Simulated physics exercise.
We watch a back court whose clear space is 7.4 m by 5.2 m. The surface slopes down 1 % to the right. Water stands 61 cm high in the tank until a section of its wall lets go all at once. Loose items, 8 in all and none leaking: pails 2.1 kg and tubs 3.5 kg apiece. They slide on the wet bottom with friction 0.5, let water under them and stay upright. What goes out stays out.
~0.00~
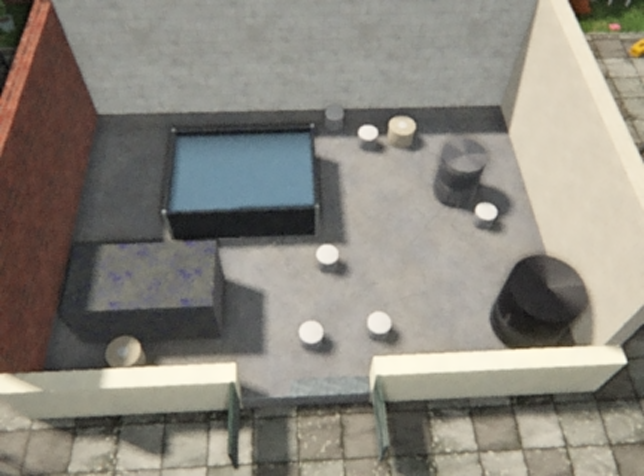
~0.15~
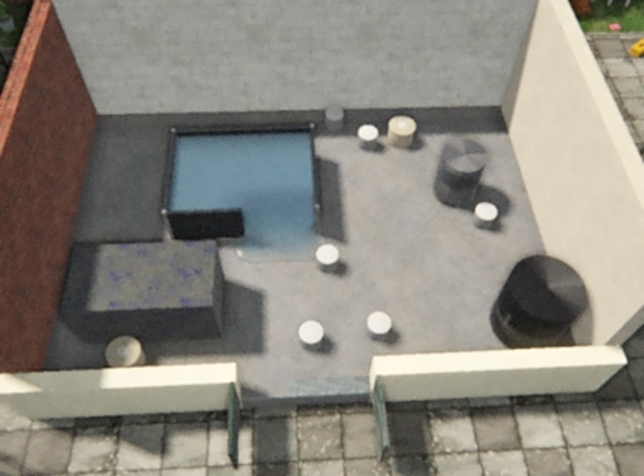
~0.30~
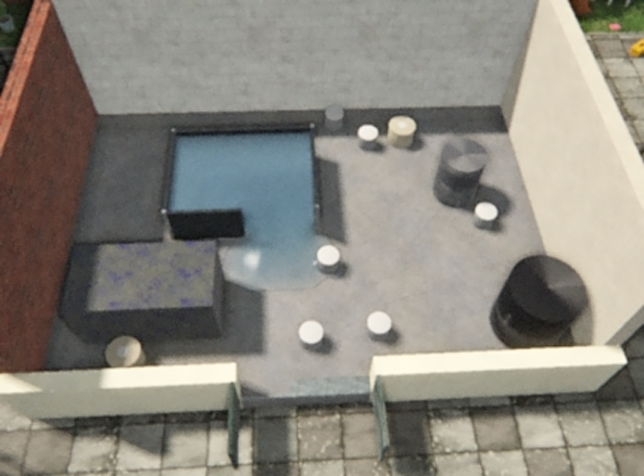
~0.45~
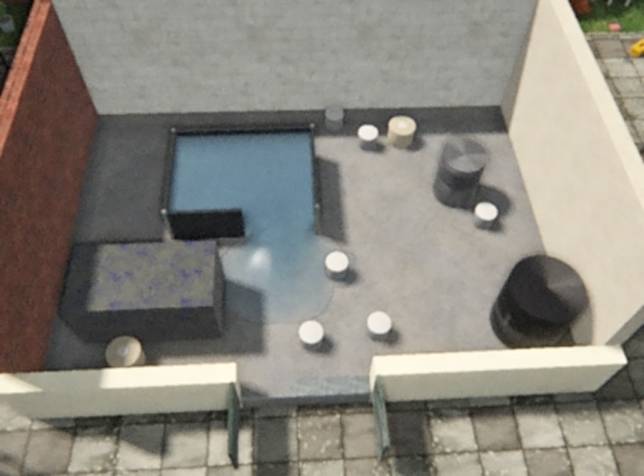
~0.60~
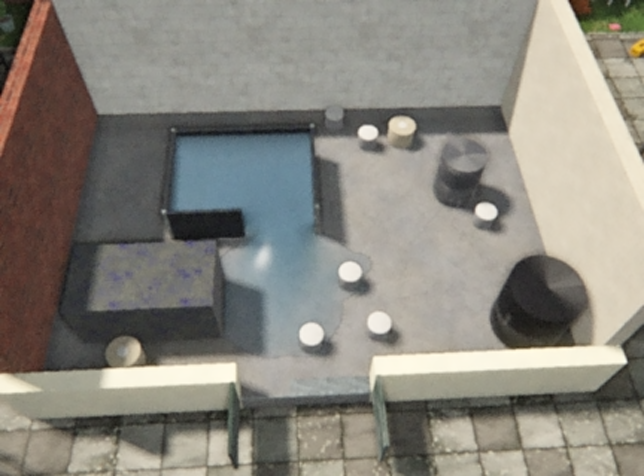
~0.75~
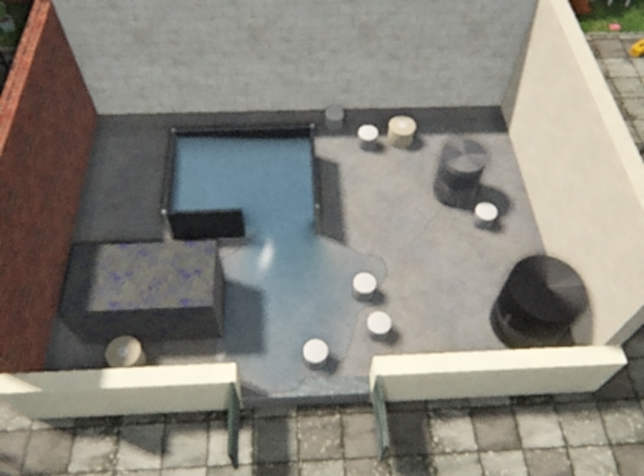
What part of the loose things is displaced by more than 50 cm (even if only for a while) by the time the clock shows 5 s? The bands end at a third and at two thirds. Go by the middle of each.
That comes to one to two thirds.
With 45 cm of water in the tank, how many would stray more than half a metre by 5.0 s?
In that case 4 of them.
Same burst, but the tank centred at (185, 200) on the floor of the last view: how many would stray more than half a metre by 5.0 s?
In that case 5 of them.
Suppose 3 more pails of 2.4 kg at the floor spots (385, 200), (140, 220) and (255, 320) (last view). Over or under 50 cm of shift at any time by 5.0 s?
In turn: Less, less, more.
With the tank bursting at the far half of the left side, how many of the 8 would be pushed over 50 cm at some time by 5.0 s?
In that case 6 of them.
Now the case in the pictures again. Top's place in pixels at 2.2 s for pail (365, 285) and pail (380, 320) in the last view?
Around (515, 347) and (496, 331).
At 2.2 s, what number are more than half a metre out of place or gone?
I count 3.
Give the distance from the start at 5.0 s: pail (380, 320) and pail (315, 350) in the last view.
In turn: 200 cm, gone out.
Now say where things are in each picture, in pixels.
In the first picture, a pail at (327, 254), on the bottom; a pail at (311, 332) rests on the ground; 3.4 m2 under water; 0 of 8 have shifted.
In the second picture, a pail at (327, 254), on the bottom; a pail at (311, 332) rests on the ground; water covers 4.1 m2; 0 of 8 have shifted.
In the third picture, a pail at (328, 255) rests on the ground; a pail at (311, 332), on the bottom; 4.9 m2 under water; 0 of 8 have shifted.
In the fourth picture, a pail at (337, 261), on the bottom, 19 cm from its start; a pail at (311, 332) rests on the ground; 5.9 m2 under water; 1 of 8 have shifted.
In the fifth picture, a pail at (350, 272), on the bottom, 45 cm from its start; a pail at (311, 334) rests on the ground, 3 cm from its start; water covers 6.8 m2; 1 of 8 have shifted.
In the sixth picture, a pail at (365, 283) rests on the ground, 72 cm from its start; a pail at (316, 351) rests on the ground, 29 cm from its start; water covers 8.0 m2; 2 of 8 have shifted.
After 1.1 s 2 of 8 are over 50 cm from their spots; 0 afloat.
After 2.2 s 3 of 8 are over 50 cm from their spots; 2 afloat.
After 3.5 s 4 of 8 are over 50 cm from their spots; 3 afloat.
After 5.0 s 5 of 8 are over 50 cm from their spots, and 5 have been at some point; 2 afloat.
